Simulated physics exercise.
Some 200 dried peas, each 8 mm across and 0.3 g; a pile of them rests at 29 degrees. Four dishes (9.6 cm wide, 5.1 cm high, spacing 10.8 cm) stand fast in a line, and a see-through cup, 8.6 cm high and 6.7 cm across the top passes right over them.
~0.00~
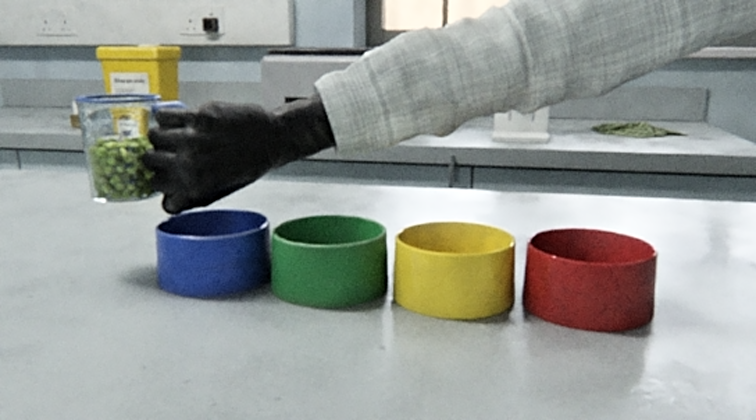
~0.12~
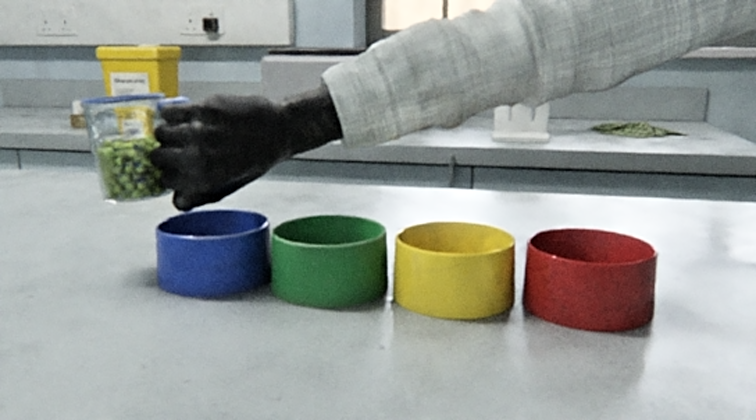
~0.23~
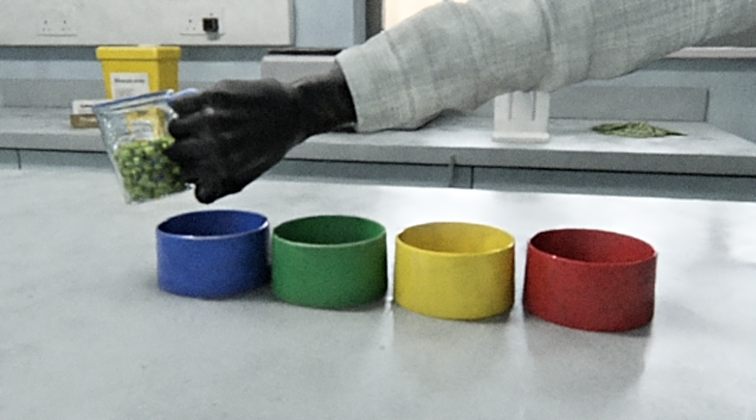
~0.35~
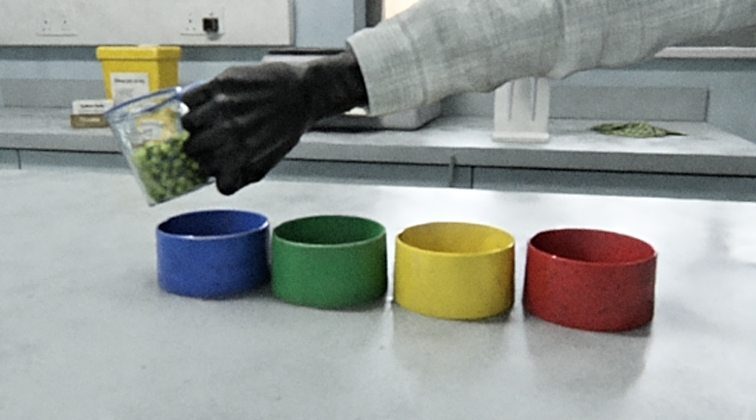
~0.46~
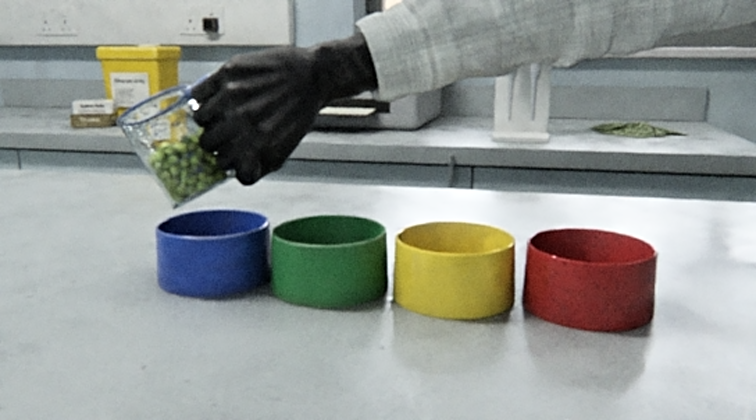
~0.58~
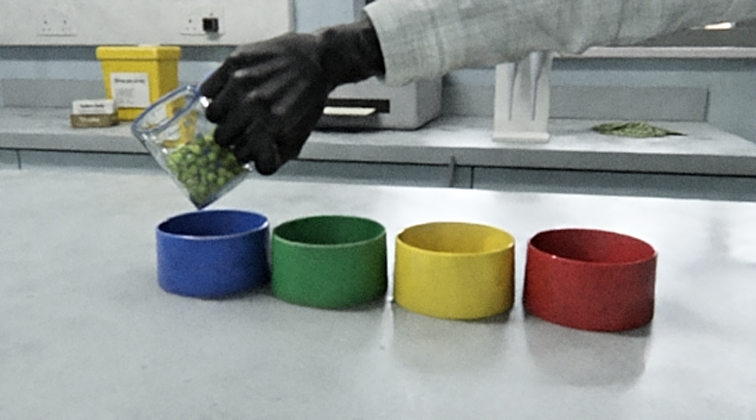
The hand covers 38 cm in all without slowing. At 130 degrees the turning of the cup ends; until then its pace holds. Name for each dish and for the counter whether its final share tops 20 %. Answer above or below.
Red dish: Below; blue dish: Below; green dish: Above; yellow dish: Below; on the counter: Below.
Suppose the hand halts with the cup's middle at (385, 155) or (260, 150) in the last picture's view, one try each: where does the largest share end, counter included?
Most goes to: Green, then blue.
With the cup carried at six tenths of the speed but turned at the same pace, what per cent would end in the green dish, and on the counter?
Green 0, counter 0.
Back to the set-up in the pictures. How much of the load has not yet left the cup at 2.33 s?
About 0 per cent.
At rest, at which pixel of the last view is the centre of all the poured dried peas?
At about (327, 267).
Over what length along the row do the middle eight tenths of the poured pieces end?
About 6 cm.
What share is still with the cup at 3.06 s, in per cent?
Roughly 0 per cent.
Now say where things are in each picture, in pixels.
The first picture shows cup at (124, 147), tilt 0 degrees, lip at (86, 98), moved 0.0 cm; middle of the pieces at (120, 169); blue dish at (213, 223); green dish at (329, 230); yellow dish at (455, 237); red dish at (591, 245).
The second picture shows cup at (131, 147), tilt 4 degrees, lip at (90, 100), moved 0.8 cm; middle of the pieces at (129, 170).
The third picture shows cup at (147, 148), tilt 12 degrees, lip at (101, 107), moved 2.3 cm; middle of the pieces at (148, 171).
The fourth picture shows cup at (163, 148), tilt 21 degrees, lip at (113, 115), moved 3.9 cm; middle of the pieces at (167, 171).
The fifth picture shows cup at (180, 149), tilt 29 degrees, lip at (126, 123), moved 5.5 cm; middle of the pieces at (186, 171).
The sixth picture shows cup at (196, 150), tilt 37 degrees, lip at (140, 132), moved 7.1 cm; middle of the pieces at (206, 170); blue dish at (213, 223); green dish at (329, 230); yellow dish at (455, 237); red dish at (591, 245). The cup turns about 75 degrees a second and travels 14 cm a second.
After 1.63 s, tilt 114 degrees; cup holds 75 %, green 20 %.
After 2.33 s, tilt 130 degrees; cup holds 0 %, green 95 %.
After 3.06 s, tilt 130 degrees; cup holds 0 %, green 95 %.
At rest (3.4 s), red 0 %, blue 0 %, green 95 %, yellow 0 %, counter 5 %.
